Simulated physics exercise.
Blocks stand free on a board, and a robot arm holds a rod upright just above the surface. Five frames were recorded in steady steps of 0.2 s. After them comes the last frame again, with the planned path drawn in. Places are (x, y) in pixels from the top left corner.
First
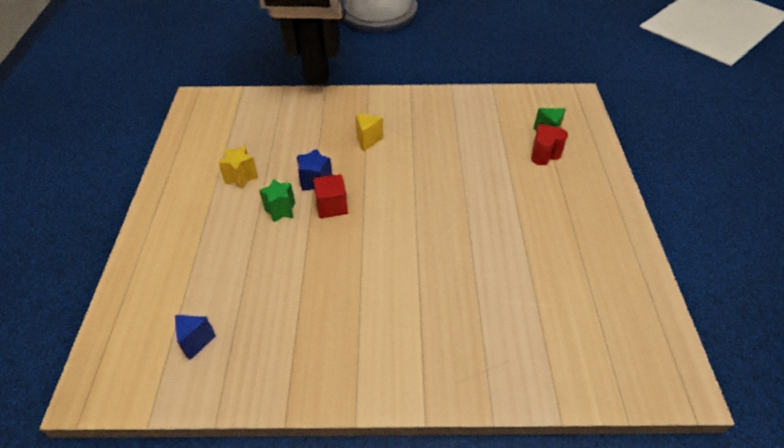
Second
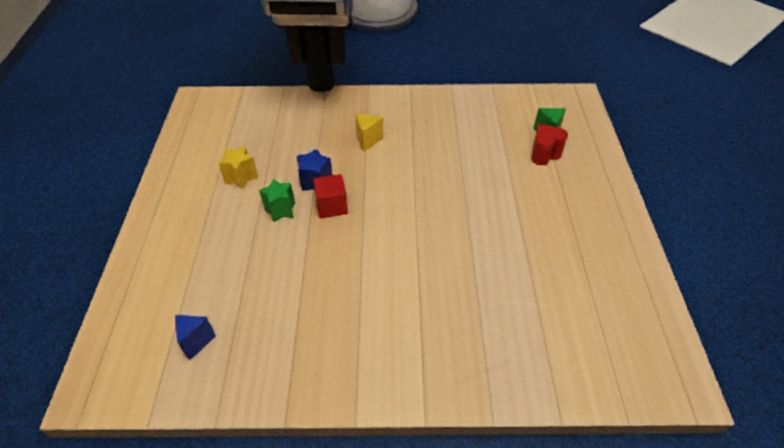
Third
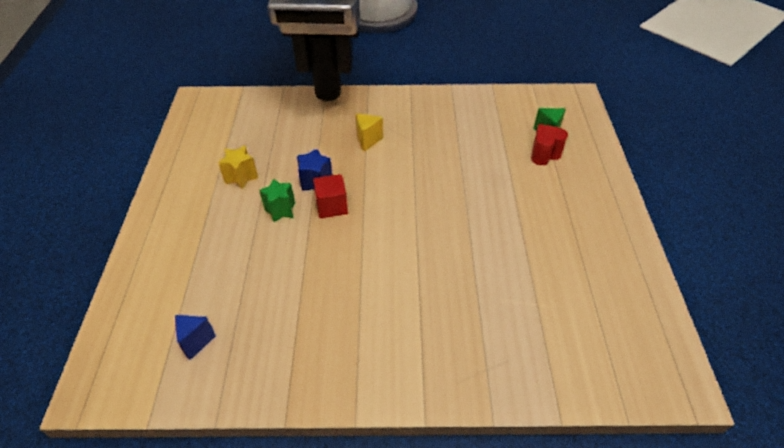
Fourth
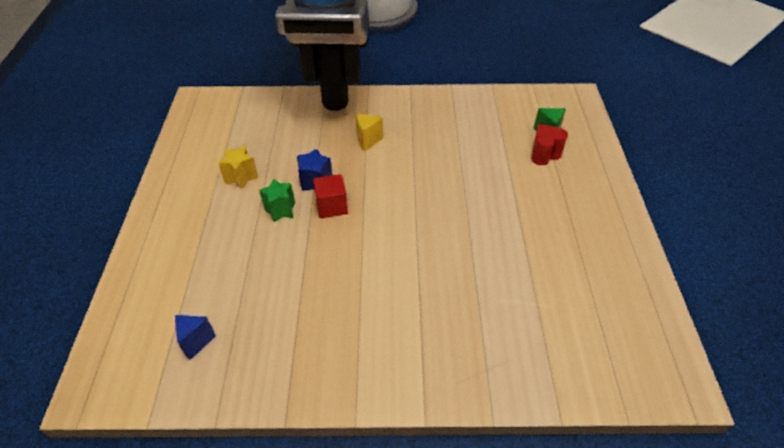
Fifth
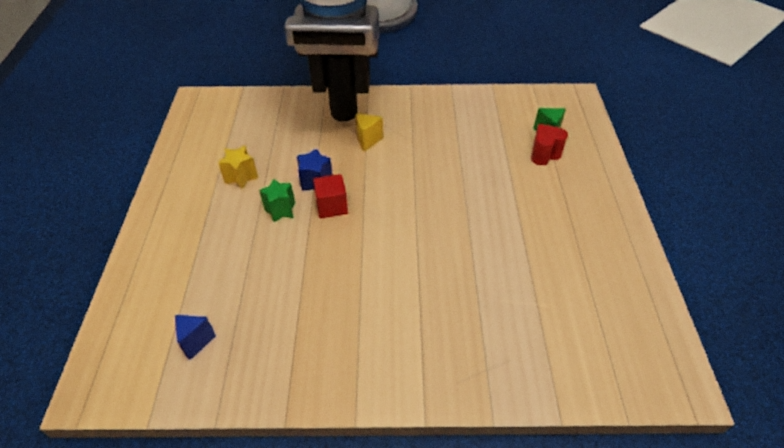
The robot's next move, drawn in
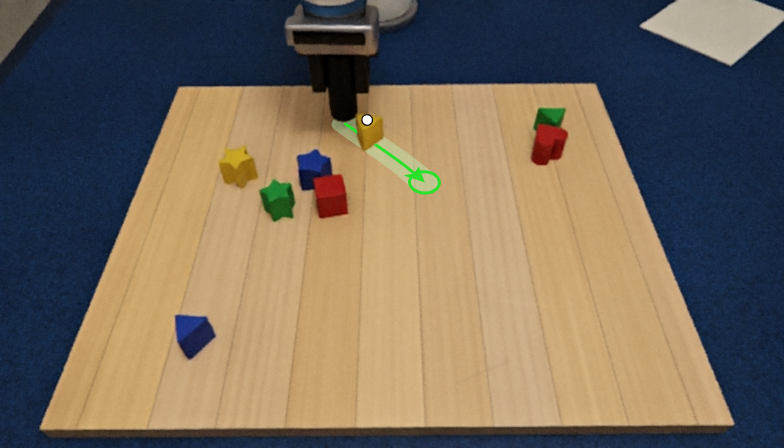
A robot arm holds a dark rod upright at the far edge of a pale wooden board on blue carpet, seen from above at a fixed angle. Yellow, blue, green and red blocks sit mostly toward the upper left, with a blue one lower left and red and green ones upper right. The rod moves slowly toward the viewer and slightly right, nearing the yellow triangular block, while every block stays still.
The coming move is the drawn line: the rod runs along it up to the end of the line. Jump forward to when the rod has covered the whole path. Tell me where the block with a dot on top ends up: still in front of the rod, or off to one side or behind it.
Final position: Ahead.
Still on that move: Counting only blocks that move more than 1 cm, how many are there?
My forecast: 1.
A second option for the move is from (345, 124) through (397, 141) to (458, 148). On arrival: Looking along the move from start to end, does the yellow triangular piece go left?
I expect not.
Path on the board, from (345, 124) through (384, 151) to (424, 182); the dot is on the yellow triangular piece.
The first path, step by step. One third of the way, rod (371, 132); yellow triangular piece (390, 135).
Two thirds of the way, rod (398, 151); yellow triangular piece (418, 156).
At the end, rod (425, 173); blue star block in place; yellow triangular piece (446, 180), turned 15° clockwise.
